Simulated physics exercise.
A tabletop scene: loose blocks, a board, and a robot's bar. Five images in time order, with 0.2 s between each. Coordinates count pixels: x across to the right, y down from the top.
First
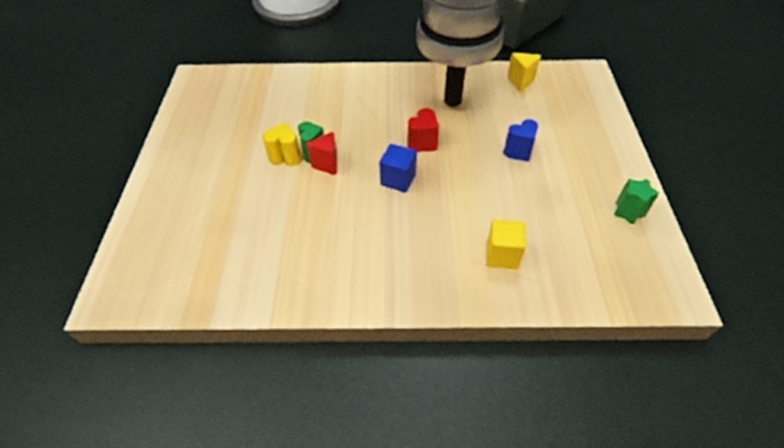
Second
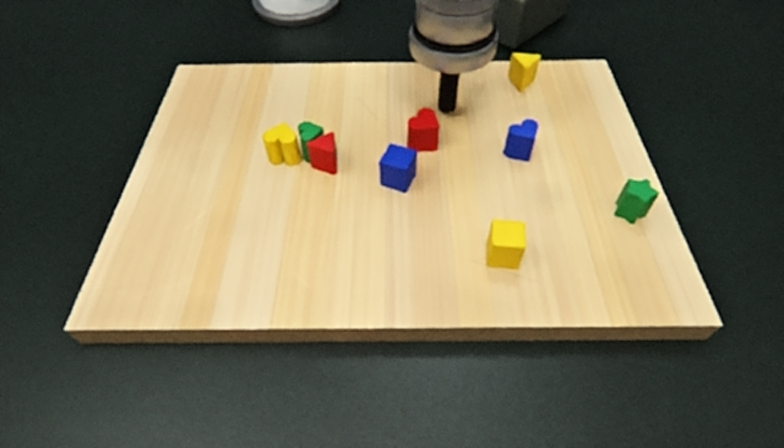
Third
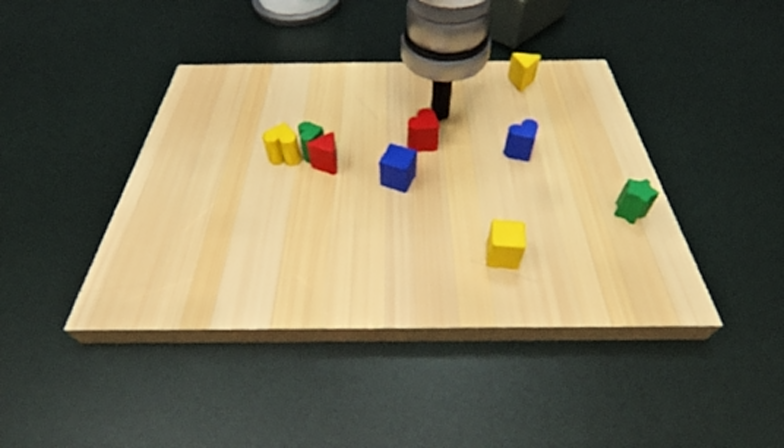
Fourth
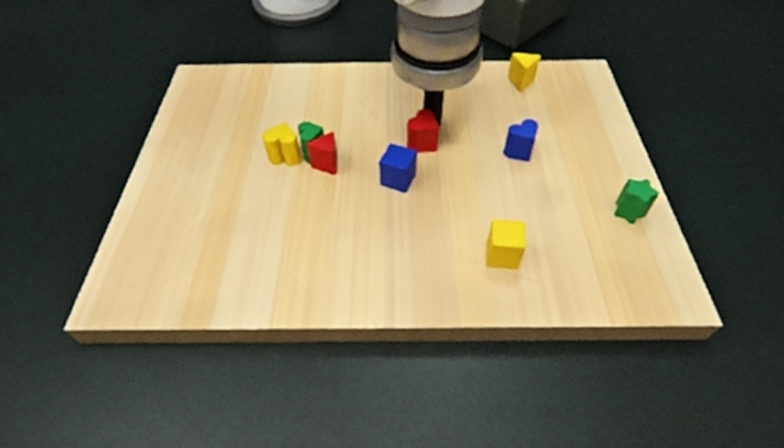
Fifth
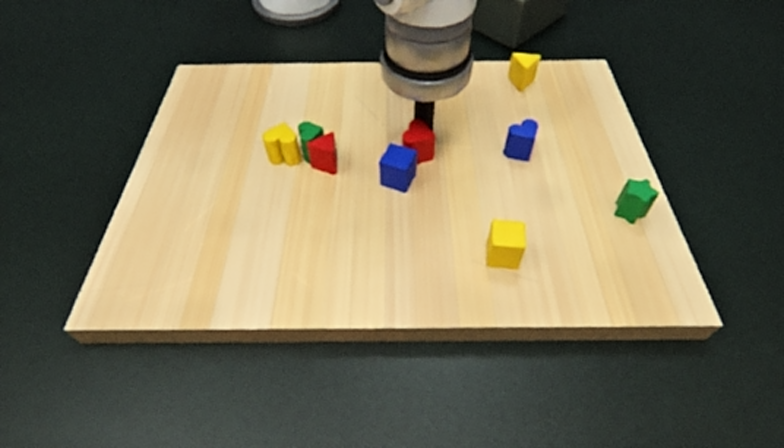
On a wooden board, a robot's dark bar moving down and slightly left, nudging a red heart-shaped block toward a blue cube.
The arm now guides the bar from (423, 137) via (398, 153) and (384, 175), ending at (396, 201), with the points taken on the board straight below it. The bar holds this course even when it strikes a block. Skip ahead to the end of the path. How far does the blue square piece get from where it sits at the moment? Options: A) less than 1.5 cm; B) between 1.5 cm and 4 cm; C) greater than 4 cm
The answer is C.
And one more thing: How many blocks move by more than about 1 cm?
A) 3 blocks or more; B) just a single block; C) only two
C.
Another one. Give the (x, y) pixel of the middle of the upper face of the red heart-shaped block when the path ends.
In the picture, that point is around (413, 148).
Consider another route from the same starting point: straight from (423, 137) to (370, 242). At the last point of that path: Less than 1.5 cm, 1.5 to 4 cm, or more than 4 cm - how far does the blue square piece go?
Displaced more than 4 cm.
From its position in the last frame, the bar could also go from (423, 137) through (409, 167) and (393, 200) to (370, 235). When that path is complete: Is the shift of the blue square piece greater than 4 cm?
The answer is yes.
The first path, step by step. One third of the way, bar at (398, 148); blue square piece at (397, 162), turned 25° clockwise; red heart-shaped block at (411, 144), turned 70° anticlockwise.
Two thirds of the way, bar at (384, 171); blue square piece at (398, 171), turned 40° clockwise; red heart-shaped block at (413, 148), turned 105° anticlockwise.
At the end, bar at (396, 196); red triangle unmoved; blue square piece at (415, 192), turned 20° clockwise; red heart-shaped block at (413, 148), turned 105° anticlockwise.
